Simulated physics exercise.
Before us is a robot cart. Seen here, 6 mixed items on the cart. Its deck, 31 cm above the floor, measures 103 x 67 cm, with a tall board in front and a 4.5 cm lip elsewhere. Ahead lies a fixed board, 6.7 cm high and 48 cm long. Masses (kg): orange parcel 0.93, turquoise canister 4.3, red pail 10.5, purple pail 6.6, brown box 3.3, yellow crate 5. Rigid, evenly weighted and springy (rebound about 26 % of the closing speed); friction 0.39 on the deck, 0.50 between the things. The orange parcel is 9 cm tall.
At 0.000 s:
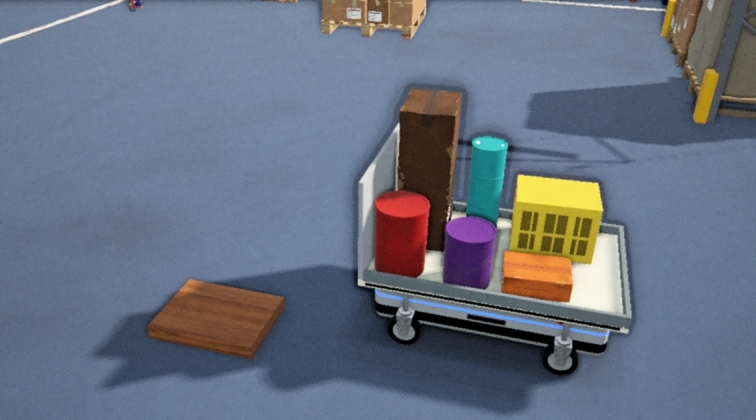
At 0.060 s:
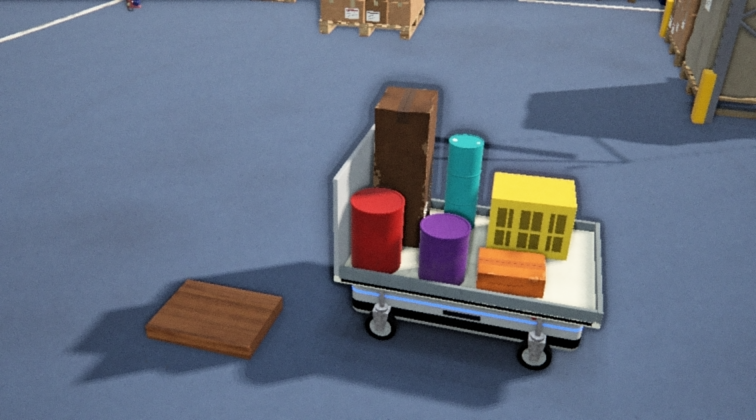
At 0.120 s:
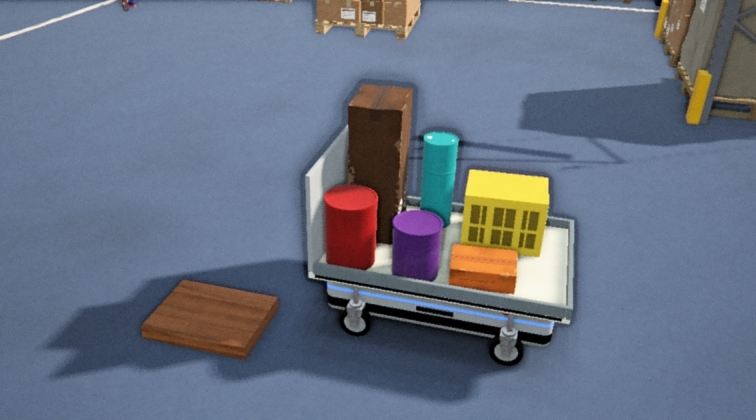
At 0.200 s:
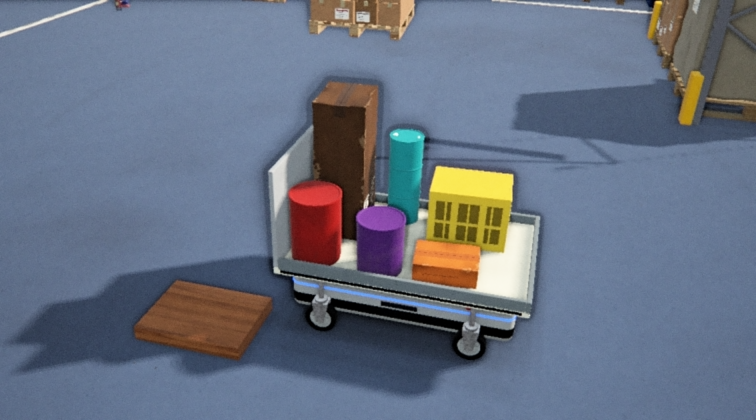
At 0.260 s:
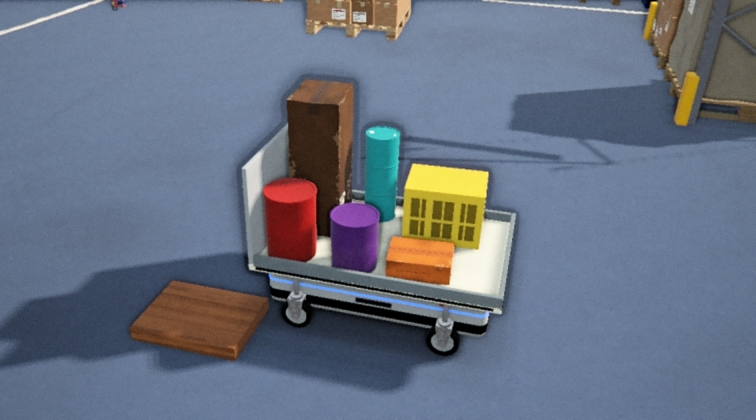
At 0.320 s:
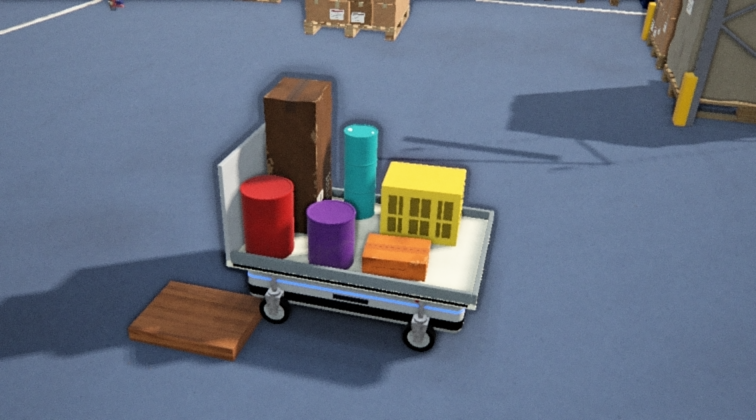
A flat robot cart on small wheels slides steadily leftward across a blue-grey warehouse floor, seen from slightly above, with boxes on pallets behind. It carries six items: a tall brown box and a red pail at the left by an upright board, a turquoise canister and purple pail mid-deck, and a yellow crate and orange parcel at right. The load rides along without visibly shifting as the cart nears a flat wooden slab on the floor, the view drifting very slightly.
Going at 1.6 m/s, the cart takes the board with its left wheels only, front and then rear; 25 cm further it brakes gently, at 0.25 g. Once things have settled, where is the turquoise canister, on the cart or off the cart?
The turquoise canister gets thrown off.
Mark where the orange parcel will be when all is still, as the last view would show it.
Around (24, 194).
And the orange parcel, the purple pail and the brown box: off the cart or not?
The orange parcel ends on the cart; the purple pail is still on the cart; the brown box ends off the cart.
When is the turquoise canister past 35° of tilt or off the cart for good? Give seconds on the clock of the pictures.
At about 0.9 s.
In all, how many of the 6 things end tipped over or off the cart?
3 of them.
By 0.72 s, cart 115 cm along; turquoise canister tilted 24° near (253, 149); brown box tilted 41°; red pail tilted 38°.
By 1.02 s, cart 163 cm along; turquoise canister and brown box now off the cart; red pail tilted 37°; orange parcel tilted 40°.
By 1.42 s, cart 223 cm along; red pail tilted 70°; orange parcel 13 cm from its spot; yellow crate 5 cm from its spot.
When it is over (2.3 s), off the cart, turquoise canister and brown box; lying over on the cart, red pail; not toppled but over 10 cm from the start, orange parcel; the other 2 within 10 cm of the start.
